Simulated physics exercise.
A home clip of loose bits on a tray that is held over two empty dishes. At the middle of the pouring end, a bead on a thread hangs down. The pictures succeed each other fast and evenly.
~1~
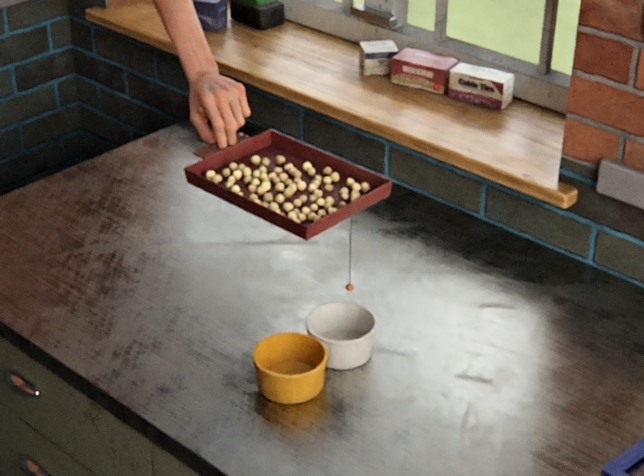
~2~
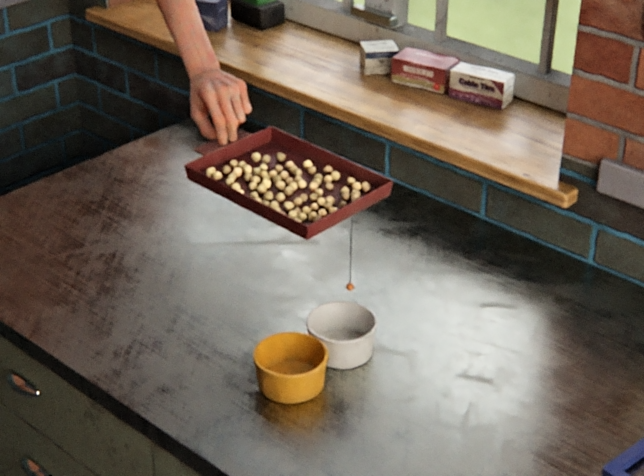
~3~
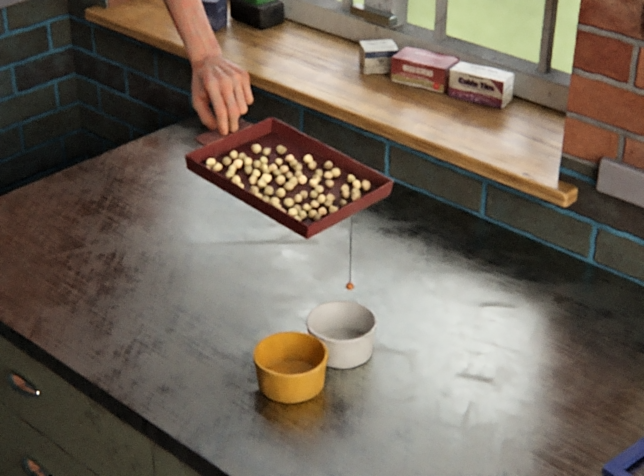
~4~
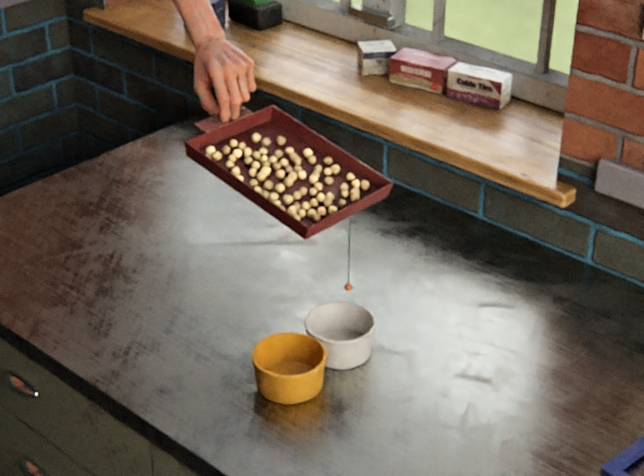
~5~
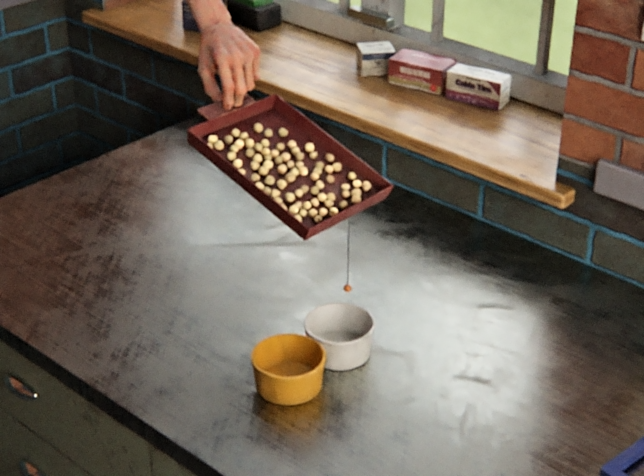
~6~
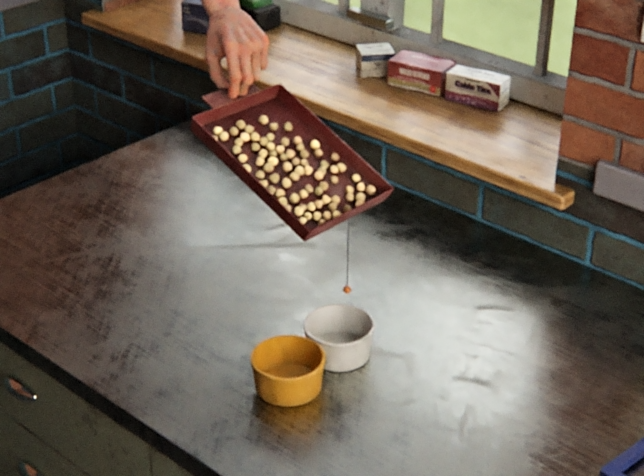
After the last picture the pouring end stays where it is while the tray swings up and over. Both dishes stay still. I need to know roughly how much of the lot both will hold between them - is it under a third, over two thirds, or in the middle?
Smaller than a third.
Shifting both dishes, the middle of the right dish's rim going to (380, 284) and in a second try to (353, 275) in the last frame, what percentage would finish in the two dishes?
First placement: Some 20 %; second placement: Some 0 %.
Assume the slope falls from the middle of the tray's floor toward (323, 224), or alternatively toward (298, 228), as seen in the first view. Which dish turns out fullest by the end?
So, first the one on the right side, and second the one on the right side.
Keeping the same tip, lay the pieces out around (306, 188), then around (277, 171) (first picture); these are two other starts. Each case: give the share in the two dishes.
The first start gives 10 percent and the second 10 percent.
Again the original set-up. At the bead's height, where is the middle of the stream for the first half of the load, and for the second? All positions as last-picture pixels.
The opening part goes through (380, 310); what follows goes through (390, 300).
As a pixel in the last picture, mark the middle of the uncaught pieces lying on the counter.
Estimate: Around (428, 346).
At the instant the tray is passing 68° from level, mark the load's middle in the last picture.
Look about (345, 197) in the last picture.
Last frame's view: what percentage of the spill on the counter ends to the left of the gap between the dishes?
I reckon around 0 per cent.
Soon, tray tipped steeply; all on the tray.
A while on, tray tipped past a quarter turn; most on the tray; a stray few in the right dish; a small part outside both; a stray few in the air.
Towards the end, tray tipped past a quarter turn; about a quarter in the right dish; most outside both.
Finally, tray tipped past a quarter turn; none in the left dish; about a quarter in the right dish; most outside both.
